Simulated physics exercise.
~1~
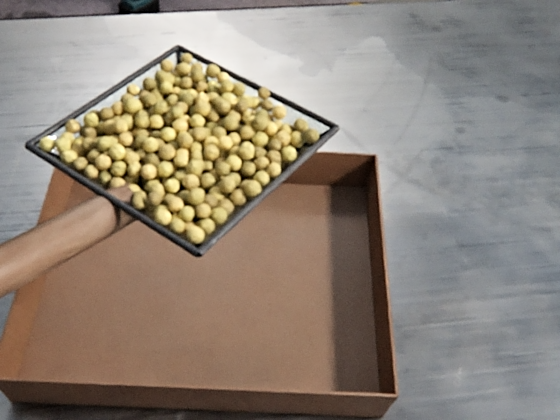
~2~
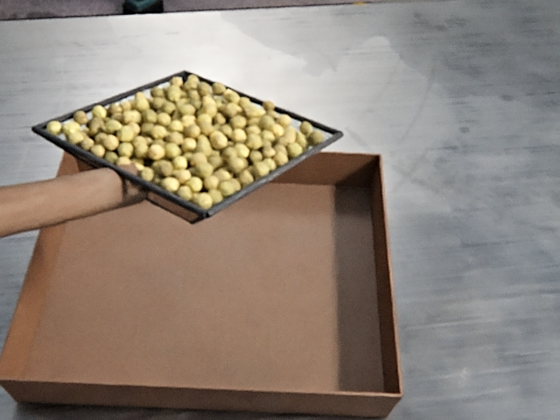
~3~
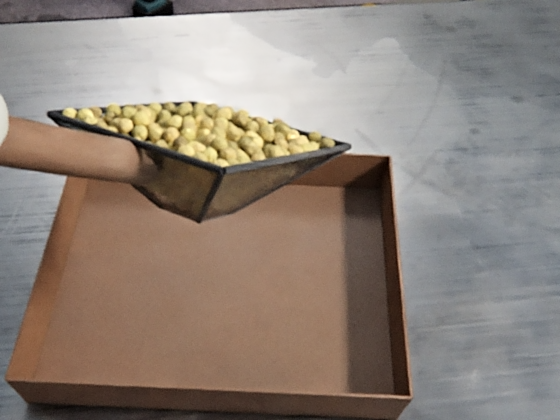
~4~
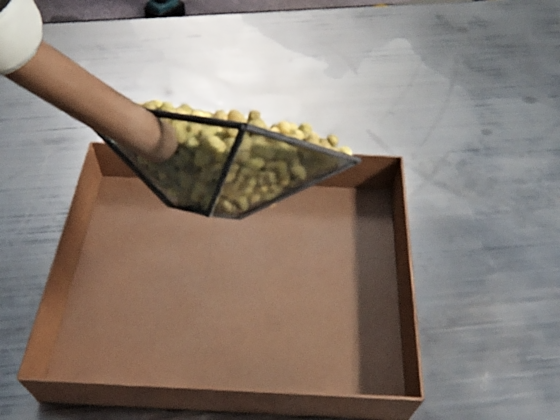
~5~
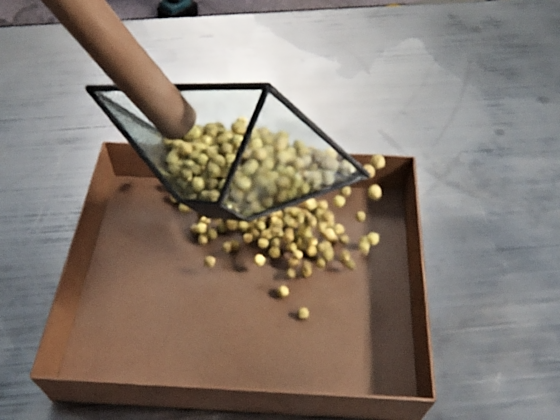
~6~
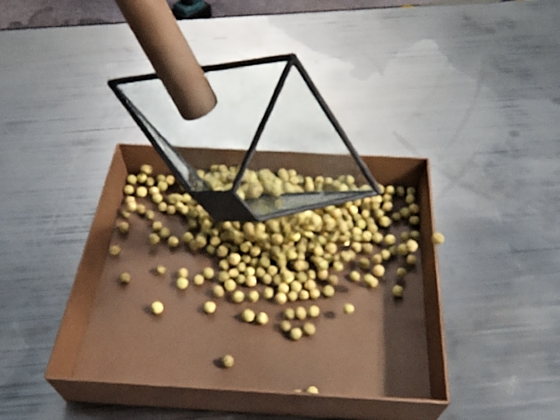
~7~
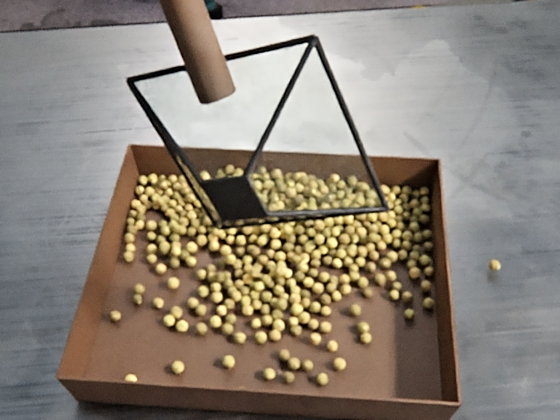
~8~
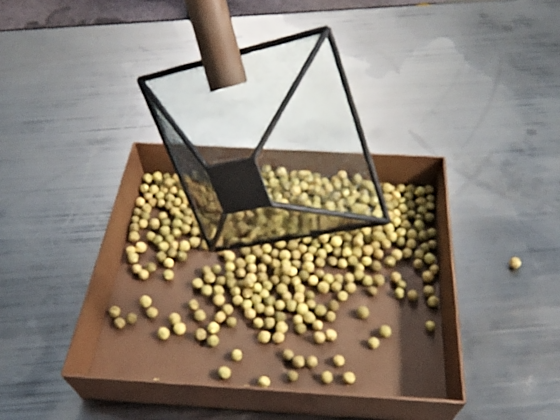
At the start, a dark-edged square scoop heaped with round, yellowish-green soya beans is held on a brown handle above an empty brown tray on a grey surface. The scoop tips gradually, its clear sides coming into view while the beans stay piled inside. As it tilts further, beans spill over the lower edge and tumble into the tray. The flow grows quickly, and they spread across the tray floor as the scoop empties. In the end, the empty scoop hangs steeply tipped over a tray scattered thickly with beans, with one lying outside to the right.
